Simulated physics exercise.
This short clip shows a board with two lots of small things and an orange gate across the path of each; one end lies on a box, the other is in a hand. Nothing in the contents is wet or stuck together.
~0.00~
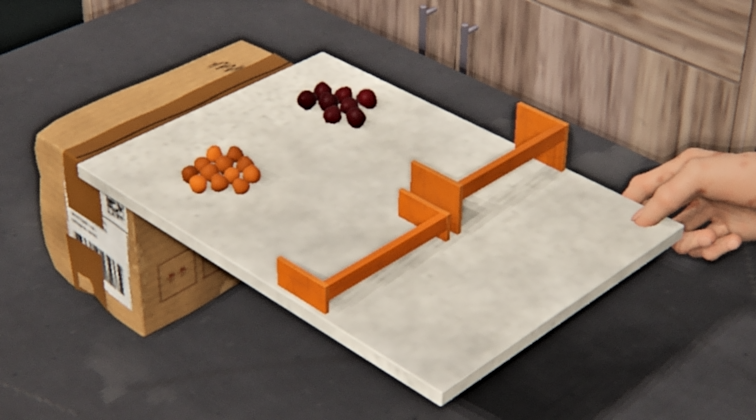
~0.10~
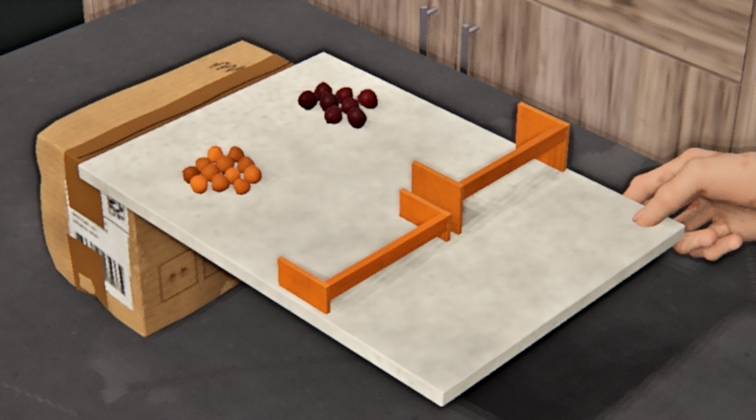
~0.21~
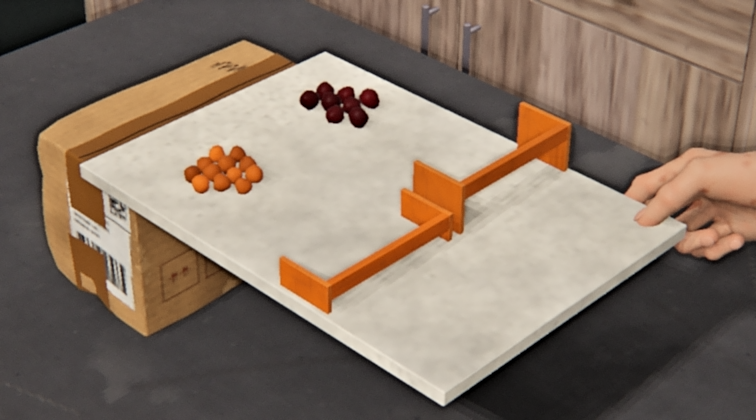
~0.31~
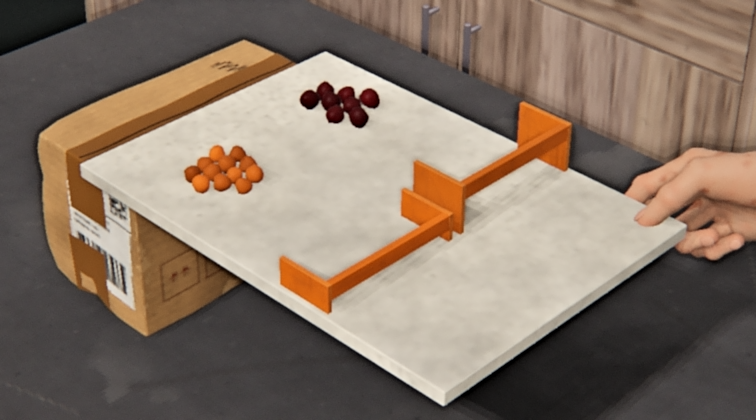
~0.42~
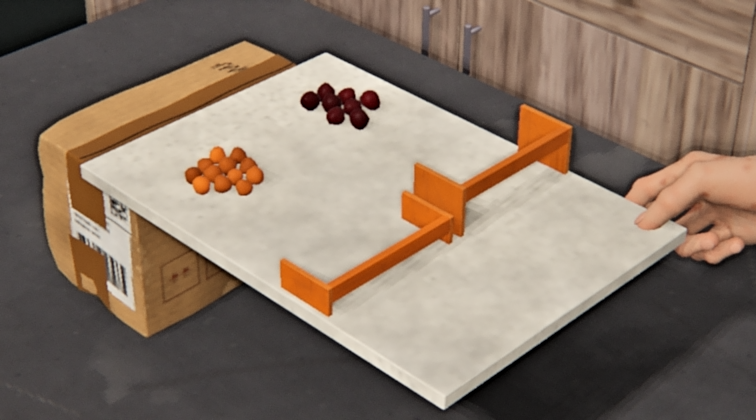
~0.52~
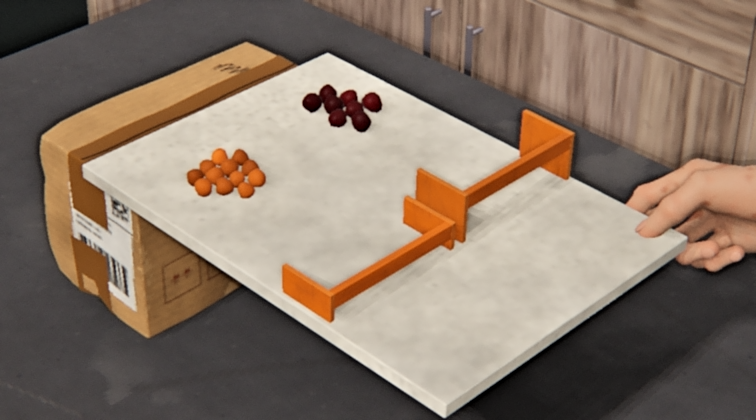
A hand barely moves the pale board resting on a box, its two small piles staying put.
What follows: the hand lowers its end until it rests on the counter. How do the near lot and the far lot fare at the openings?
Look at the near lot: It gets jammed. Far lot, meanwhile, makes it past.
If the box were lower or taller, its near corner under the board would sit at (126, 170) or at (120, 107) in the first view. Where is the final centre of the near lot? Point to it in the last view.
Roughly (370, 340) first, then (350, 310).
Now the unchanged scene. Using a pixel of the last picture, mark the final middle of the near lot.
I'd say it's centred close to (378, 353).
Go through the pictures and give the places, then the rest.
The first frame shows held end of the board at (440, 385), level; box at (195, 181), nearly half as high as the board is long; near lot at (211, 174), a few coated peanuts; far lot at (350, 107), a few dried cherries; near gate at (387, 255), its slot lower than a piece; far gate at (512, 161), its slot higher than a piece.
The second frame shows held end of the board at (441, 385), level; far lot at (351, 107).
The third frame shows held end of the board at (443, 385), level; near lot at (213, 174).
The fourth frame shows held end of the board at (443, 385), level; far lot at (353, 107).
The fifth frame shows held end of the board at (443, 388), level; near lot at (214, 175).
The sixth frame shows held end of the board at (444, 397), down by 1°; box at (200, 182); near lot at (216, 177), not moving; far lot at (355, 110), not moving; near gate at (392, 264); far gate at (518, 170).
After 1.01 s, board sloping at 11°; near lot on its way down; far lot on its way down.
After 1.52 s, board sloping at 23°; near lot has reached its gate; far lot all past its gate.
After 2.14 s, board resting at 26°; near lot has reached its gate; far lot all past its gate.
At rest (3.1 s), board resting at 26°; near lot gathered behind its gate; far lot all past its gate.
